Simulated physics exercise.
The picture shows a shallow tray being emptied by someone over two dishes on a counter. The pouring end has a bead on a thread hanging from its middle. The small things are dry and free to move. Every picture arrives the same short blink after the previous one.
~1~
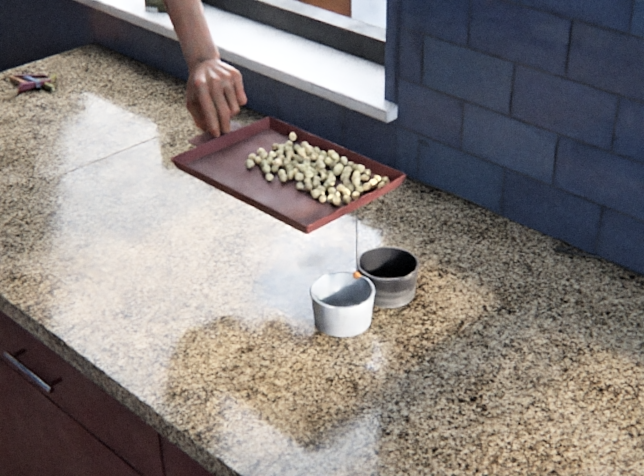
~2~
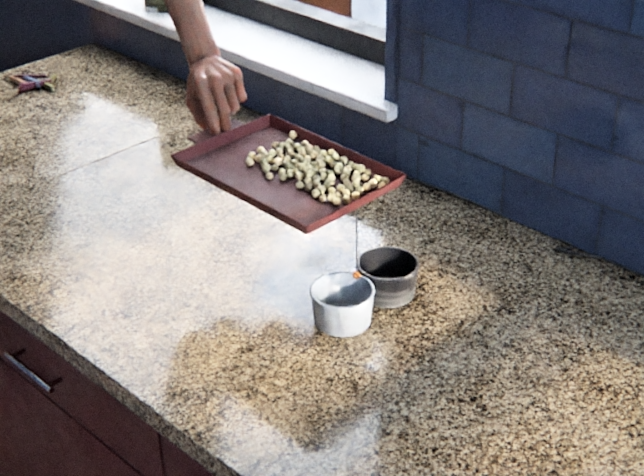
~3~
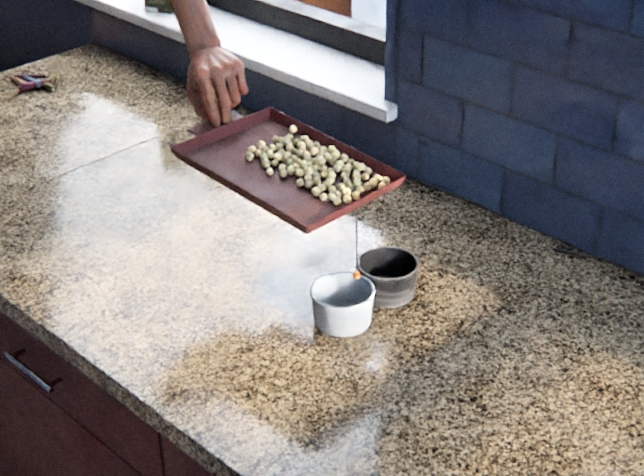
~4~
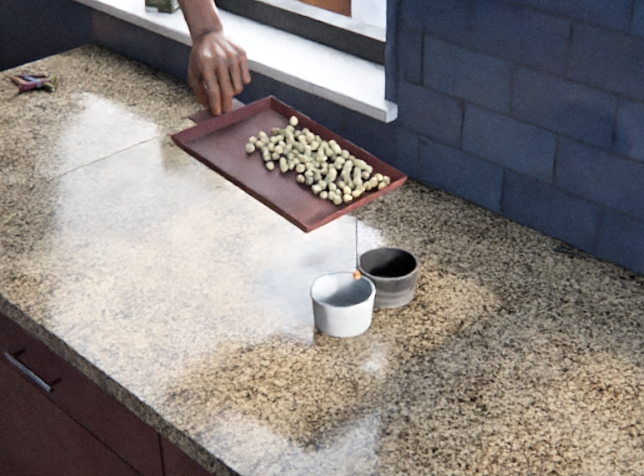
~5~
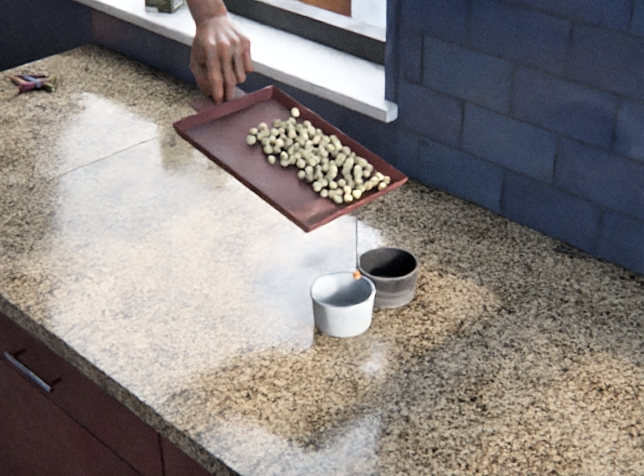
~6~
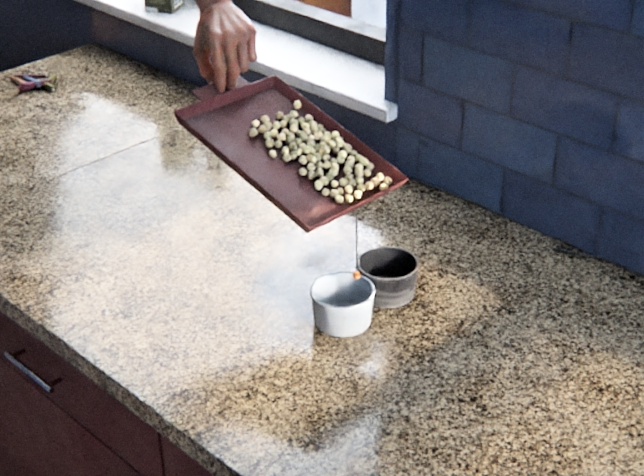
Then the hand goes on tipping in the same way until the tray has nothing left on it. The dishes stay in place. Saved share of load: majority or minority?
Minority.
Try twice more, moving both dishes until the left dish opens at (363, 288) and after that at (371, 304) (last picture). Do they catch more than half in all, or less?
At place one not up to half; at place two in excess of half.
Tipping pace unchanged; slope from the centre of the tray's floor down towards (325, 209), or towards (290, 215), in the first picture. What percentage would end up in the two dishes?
Case one 0 %; case two 10 %.
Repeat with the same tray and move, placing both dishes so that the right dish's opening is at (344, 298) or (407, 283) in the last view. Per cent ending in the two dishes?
First placement: Some 10 %; second placement: Some 80 %.
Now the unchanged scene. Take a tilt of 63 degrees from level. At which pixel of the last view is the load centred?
I'd mark it close to (368, 177).
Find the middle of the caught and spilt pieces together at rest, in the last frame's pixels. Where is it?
Resting centre, last frame: Roughly (425, 327).
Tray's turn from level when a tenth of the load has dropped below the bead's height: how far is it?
I'd say it is tilted about 90°.
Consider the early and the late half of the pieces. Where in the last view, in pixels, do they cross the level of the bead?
First roughly (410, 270), then roughly (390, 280).
Just after the last frame, tray tipped steeply; almost all on the tray; just a few in the air.
A moment on, tray tipped past a quarter turn; about a tenth on the tray; just a few in the right dish; roughly half outside both; roughly a third in the air.
Further on, tray tipped past a quarter turn; about a tenth in the right dish; almost all outside both.
When it is over, tray tipped past a quarter turn; not one in the left dish; about a tenth in the right dish; almost all outside both.
